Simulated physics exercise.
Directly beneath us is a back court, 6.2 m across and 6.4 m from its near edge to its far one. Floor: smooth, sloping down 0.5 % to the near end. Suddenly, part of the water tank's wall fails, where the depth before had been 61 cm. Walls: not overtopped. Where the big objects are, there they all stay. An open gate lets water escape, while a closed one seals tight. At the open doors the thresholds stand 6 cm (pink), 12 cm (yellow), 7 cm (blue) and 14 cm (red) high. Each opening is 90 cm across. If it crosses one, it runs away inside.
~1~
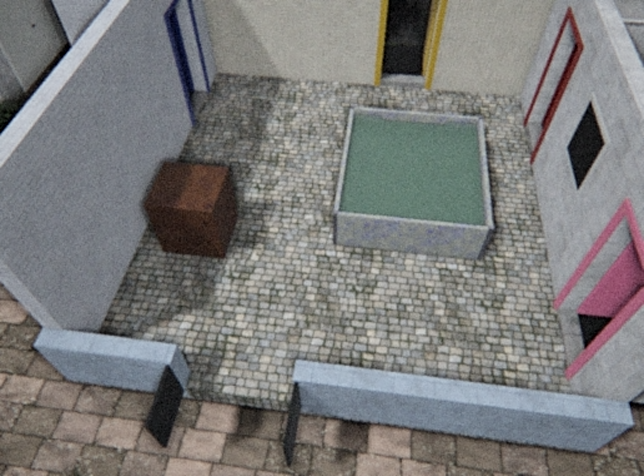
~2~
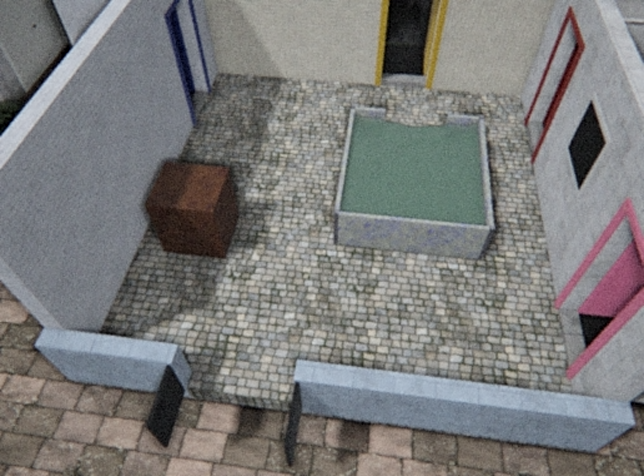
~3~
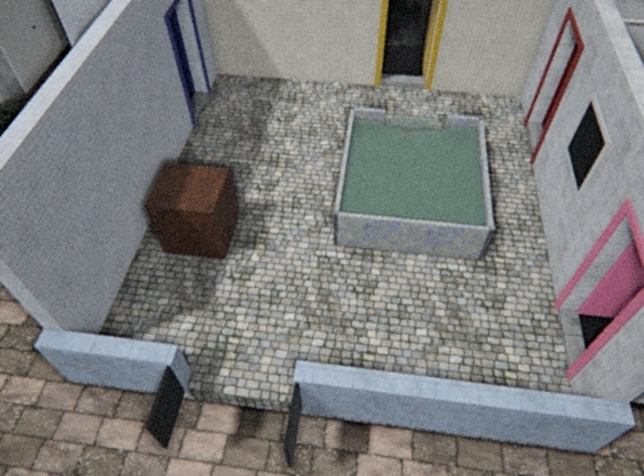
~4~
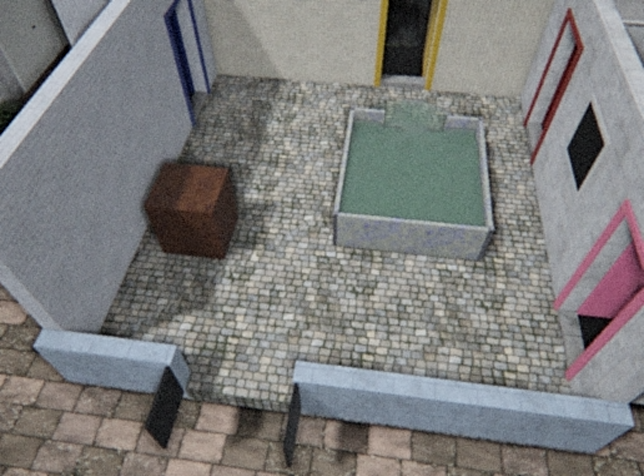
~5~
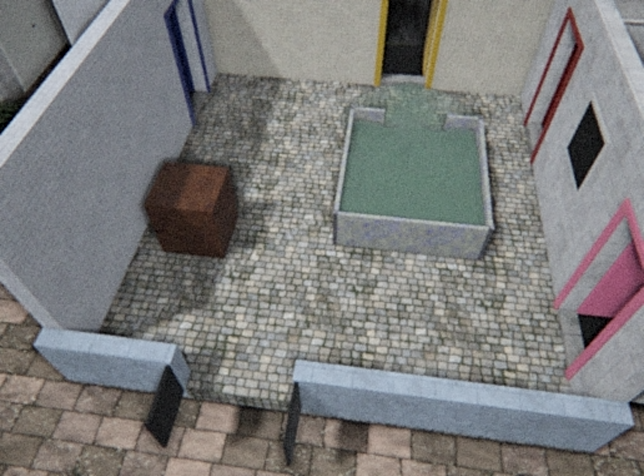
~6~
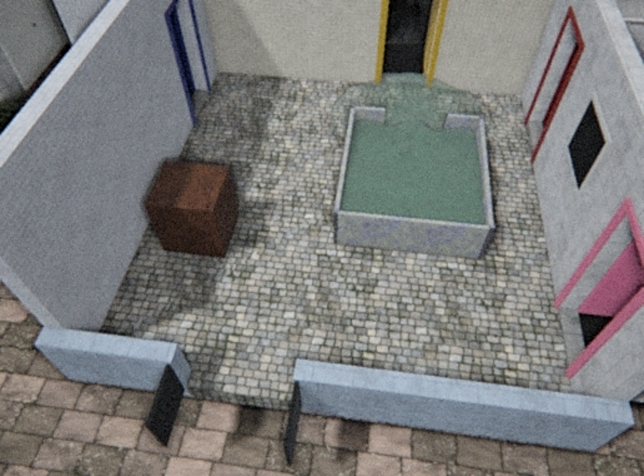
A walled back court paved in pale cobbles is seen from high above, looking down, with a large raised tank of still green water right of centre. A reddish-brown block stands at left, and openings edged in blue, yellow, red and pink line the walls. A gap opens in the tank's far side, and water pours out, spreading over the cobbles toward the yellow-edged doorway, while the camera stays still.
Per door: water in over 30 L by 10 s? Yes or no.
Pink door no, yellow door yes, blue door yes, red door no.
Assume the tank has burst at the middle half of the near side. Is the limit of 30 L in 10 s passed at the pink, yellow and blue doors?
Door by door - pink: Out of bounds, yellow: Within bounds, blue: Within bounds.
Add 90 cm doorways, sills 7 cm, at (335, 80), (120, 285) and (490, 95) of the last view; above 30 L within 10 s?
First doorway gets there, second falls short, third gets there.
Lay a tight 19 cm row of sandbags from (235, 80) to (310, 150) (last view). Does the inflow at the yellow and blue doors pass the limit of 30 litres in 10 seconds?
Well, the yellow one ends up more than allowed and the blue one ends up within bounds.
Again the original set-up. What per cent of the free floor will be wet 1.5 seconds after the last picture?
Close to 20 in a hundred.
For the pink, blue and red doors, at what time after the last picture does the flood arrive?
Pink = 3.2 s, blue = 1.8 s, red = 0.9 s.
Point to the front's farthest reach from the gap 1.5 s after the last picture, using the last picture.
That lands around (218, 74) in the last picture.
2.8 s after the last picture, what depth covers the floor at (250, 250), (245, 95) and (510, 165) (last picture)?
Close to 0, 4 and 5 centimetres.
Then, 0.7 s after the last picture water covers 15 % of the floor and is deepest (34 cm) near (428, 90); pink door not reached, yellow door 30 cm at the sill, 101 L in, blue door not reached, red door not reached.
Then, 1.5 s after the last picture water covers 20 % of the floor and is deepest (34 cm) near (410, 89); pink door not reached, yellow door 34 cm at the sill, 224 L in, blue door not reached, red door 8 cm at the sill, 0 L in.
Then, 2.8 s after the last picture water covers 40 % of the floor and is deepest (24 cm) near (512, 103); pink door not reached, yellow door 23 cm at the sill, 354 L in, blue door 14 cm at the sill, 9 L in, red door 11 cm at the sill, 0 L in.
Then, 5.3 s after the last picture water covers 65 % of the floor and is deepest (18 cm) near (512, 103); pink door 6 cm at the sill, 0 L in, yellow door 17 cm at the sill, 446 L in, blue door 12 cm at the sill, 46 L in, red door 10 cm at the sill, 0 L in.
Then, 9.3 s after the last picture water covers 95 % of the floor and is deepest (12 cm) near (529, 414); pink door 7 cm at the sill, 8 L in, yellow door 10 cm at the sill, 464 L in, blue door 9 cm at the sill, 69 L in, red door 7 cm at the sill, 0 L in.
